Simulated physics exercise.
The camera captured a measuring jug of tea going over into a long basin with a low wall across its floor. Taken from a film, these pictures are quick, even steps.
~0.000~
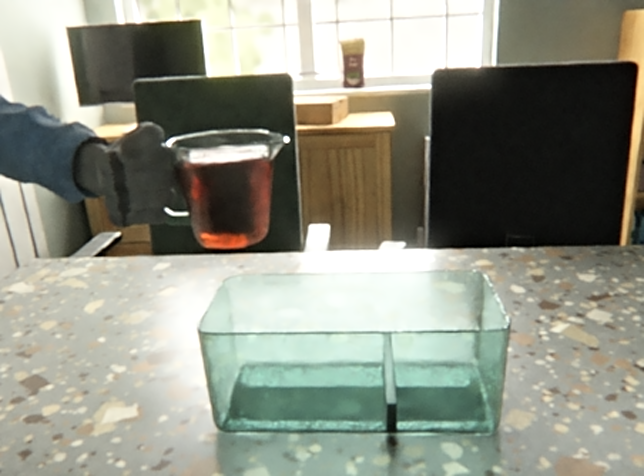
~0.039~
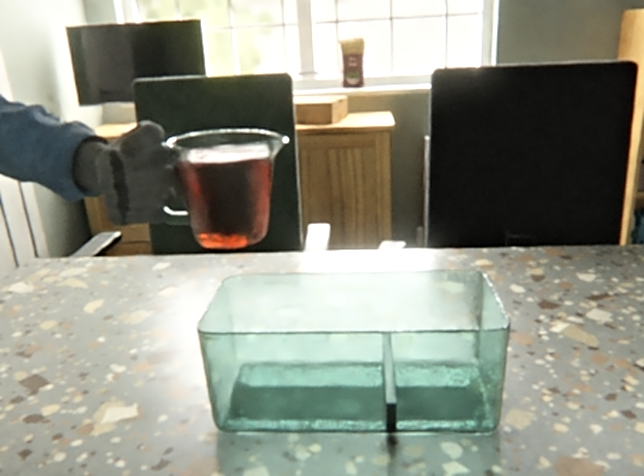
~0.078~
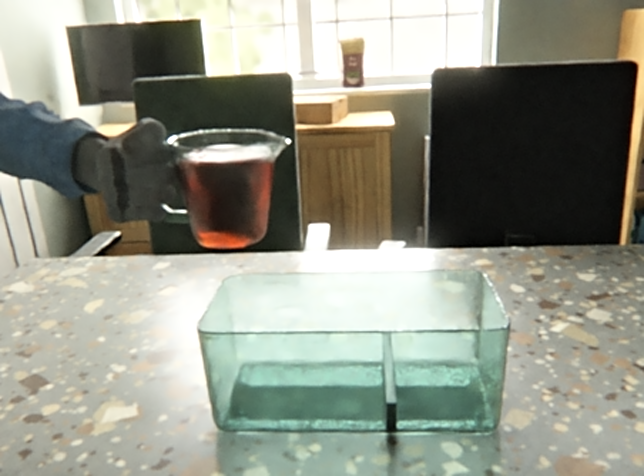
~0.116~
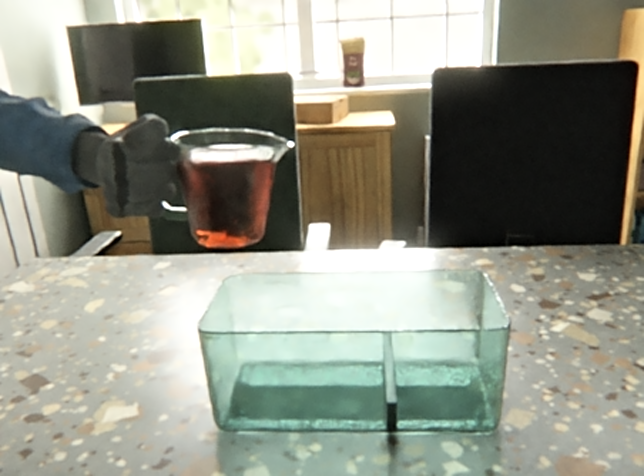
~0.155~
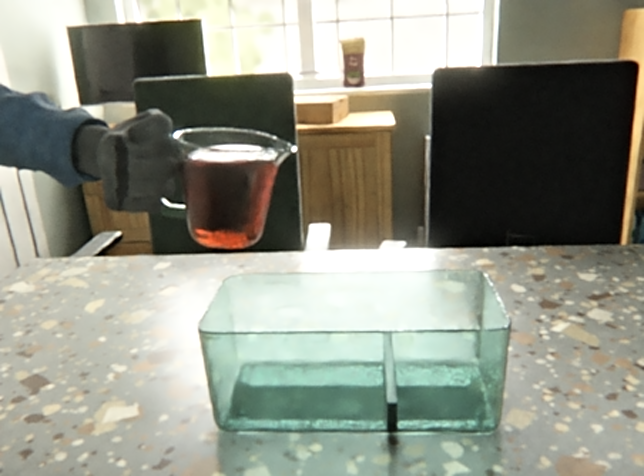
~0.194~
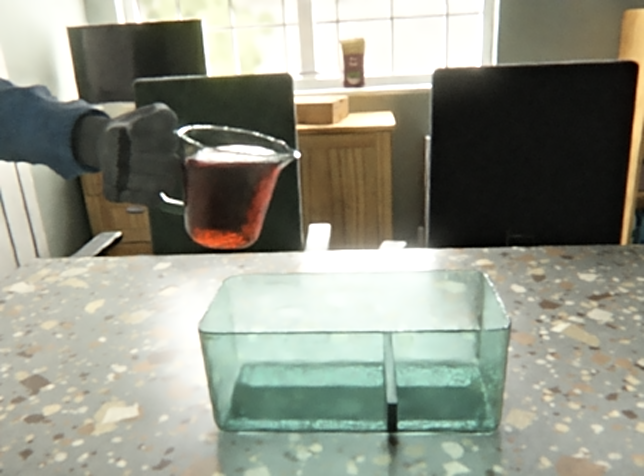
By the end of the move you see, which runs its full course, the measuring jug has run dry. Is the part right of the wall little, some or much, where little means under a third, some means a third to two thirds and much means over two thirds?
Little.
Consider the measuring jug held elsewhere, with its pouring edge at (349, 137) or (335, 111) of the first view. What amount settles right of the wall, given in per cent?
About 65 per cent, then about 60 per cent.
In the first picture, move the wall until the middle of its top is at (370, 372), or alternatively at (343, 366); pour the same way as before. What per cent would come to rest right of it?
It would come to roughly 30 per cent the first time and roughly 60 per cent the second.
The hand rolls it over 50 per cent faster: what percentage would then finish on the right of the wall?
Near 10 %.
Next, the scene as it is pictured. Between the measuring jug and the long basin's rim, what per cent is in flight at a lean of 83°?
I'd say some 25 per cent.
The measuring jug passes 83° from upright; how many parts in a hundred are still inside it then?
It still holds close to 60 per cent at that lean.
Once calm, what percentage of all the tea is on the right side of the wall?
Roughly 10 percent of it.
A moment on, the measuring jug is tipped on its side and 59 per cent is still to pour, 14 is left of the wall and 0 right of it.
Next, the measuring jug is tipped right over and 3 per cent is still to pour, 86 is left of the wall and 2 right of it.
Then the measuring jug is tipped right over and 0 per cent is still to pour, 89 is left of the wall and 8 right of it.
Later the measuring jug is tipped right over and 0 per cent is still to pour, 90 is left of the wall and 8 right of it.
At rest 90 per cent lies left of the wall, 8 right of it and 3 outside.
